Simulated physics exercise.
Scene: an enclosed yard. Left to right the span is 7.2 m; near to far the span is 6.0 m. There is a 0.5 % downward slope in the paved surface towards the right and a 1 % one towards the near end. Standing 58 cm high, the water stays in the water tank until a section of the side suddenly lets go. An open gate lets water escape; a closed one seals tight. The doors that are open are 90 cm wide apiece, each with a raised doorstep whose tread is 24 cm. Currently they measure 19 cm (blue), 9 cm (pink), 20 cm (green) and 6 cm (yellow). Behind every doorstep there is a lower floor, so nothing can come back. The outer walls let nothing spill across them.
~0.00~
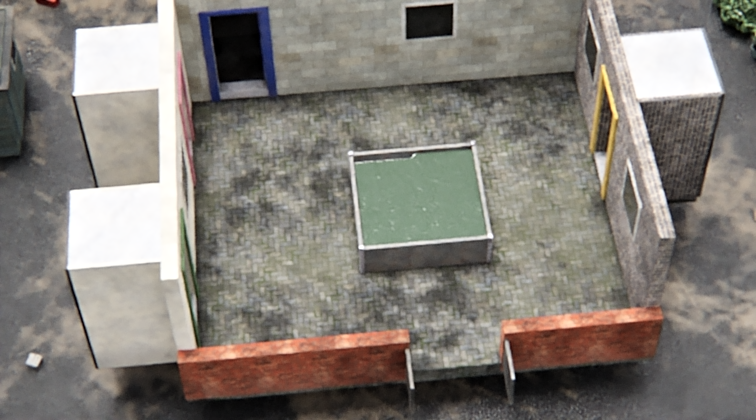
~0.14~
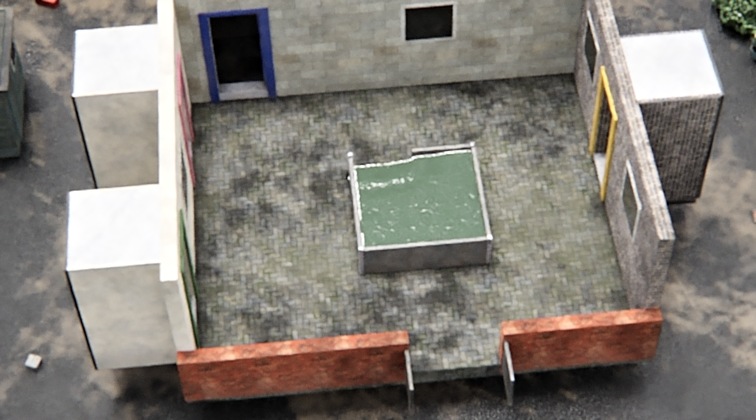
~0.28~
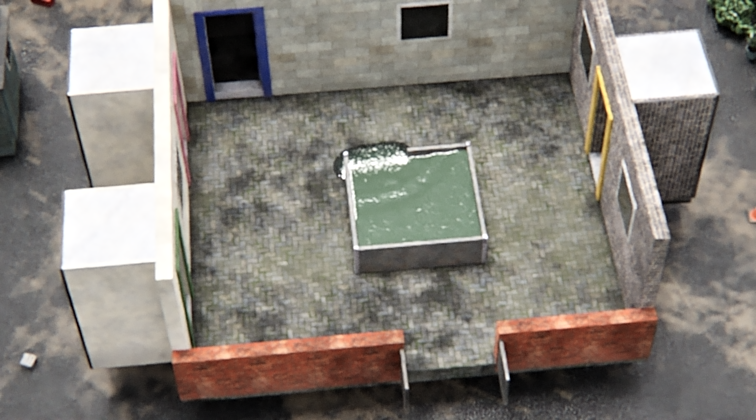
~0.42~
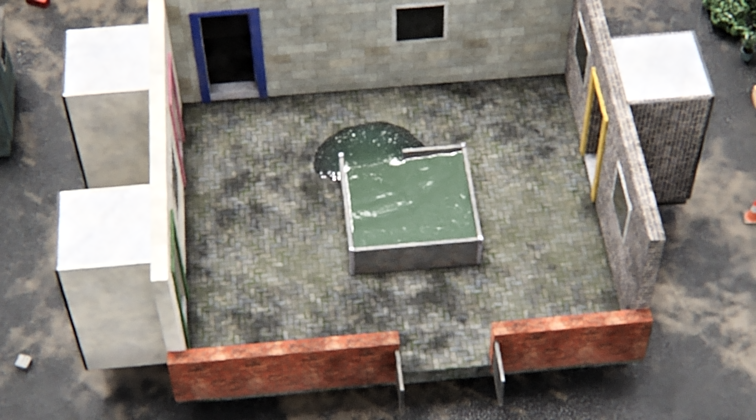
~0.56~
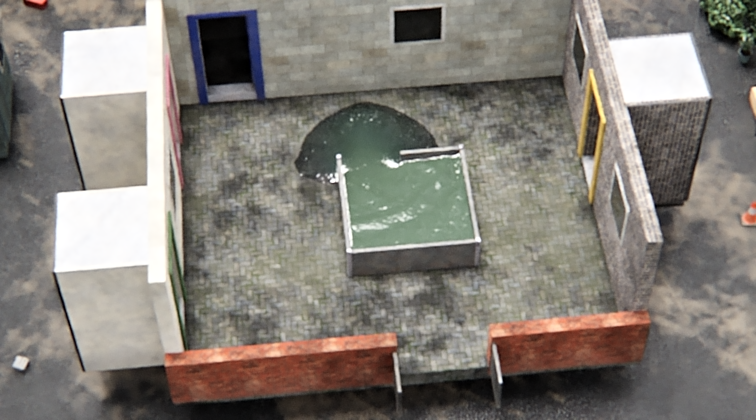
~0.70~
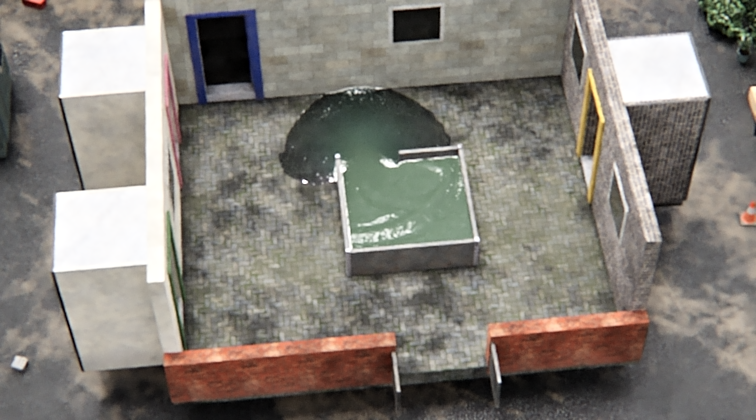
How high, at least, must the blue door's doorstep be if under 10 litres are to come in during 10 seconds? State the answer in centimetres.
I would say about 12 cm.
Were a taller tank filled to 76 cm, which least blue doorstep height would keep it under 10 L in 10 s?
The step needs to be some 17 cm.
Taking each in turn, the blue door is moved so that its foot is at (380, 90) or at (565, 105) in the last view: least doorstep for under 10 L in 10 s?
Minimums: Roughly 25 cm and 14.5 cm.
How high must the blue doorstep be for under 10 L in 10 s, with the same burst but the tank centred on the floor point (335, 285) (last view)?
A height near 20 cm.
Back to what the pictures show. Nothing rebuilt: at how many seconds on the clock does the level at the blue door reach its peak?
Around 2.2 s, give or take.
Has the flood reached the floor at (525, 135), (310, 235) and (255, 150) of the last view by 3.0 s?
Listed order - soaked through, unwetted, soaked through.
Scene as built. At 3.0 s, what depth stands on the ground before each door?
Door by door, in centimetres - blue 11, pink 14, green 0, yellow 0.
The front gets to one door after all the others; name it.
It's the green door.
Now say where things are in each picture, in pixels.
Still water, 58 cm deep, in the water tank at (419, 197); the blue door at (240, 60) is dry, in the first frame.
The front is at a hidden place, 0.2 m from the gap on the far side; 0.2 m2 of floor is wet, 58 cm left at the back, in the second frame.
The front is at (381, 145), 0.7 m from the gap on the far side; 0.8 m2 of floor is wet, 58 cm left at the back, in the third frame.
Water pours out on the far side and has run 1.2 m, to (360, 128); about 7 cm deep outside, 58 cm at the back, in the fourth frame.
Water pours out on the far side and has run 1.7 m, to (356, 107); about 5 cm deep outside, 58 cm at the back, in the fifth frame.
The front is at (330, 94), 2.1 m from the gap on the far side; 4.1 m2 of floor is wet, 57 cm left at the back; 1.5 m in a straight line remain to the blue door at (227, 63), in the sixth frame.
After 1.4 s water covers 15 % of the floor, deepest (33 cm) near (363, 175); it has not reached the blue door.
After 3.0 s water covers 30 % of the floor, deepest (28 cm) near (188, 105); 11 cm at the blue door, 0 litres in over its 19 cm doorstep.
After 10.0 s water covers 95 % of the floor, deepest (10 cm) near (571, 346); 6 cm at the blue door, 0 litres in over its 19 cm doorstep.
At the blue door as built, the water arrived by 1.5 s and peaked near 14 cm at 2.2 s.
With a doorstep of 11 cm, 14 litres would have come in within the 10 s; with 15 cm, 2 litres. So under 10 litres takes about 12 cm.
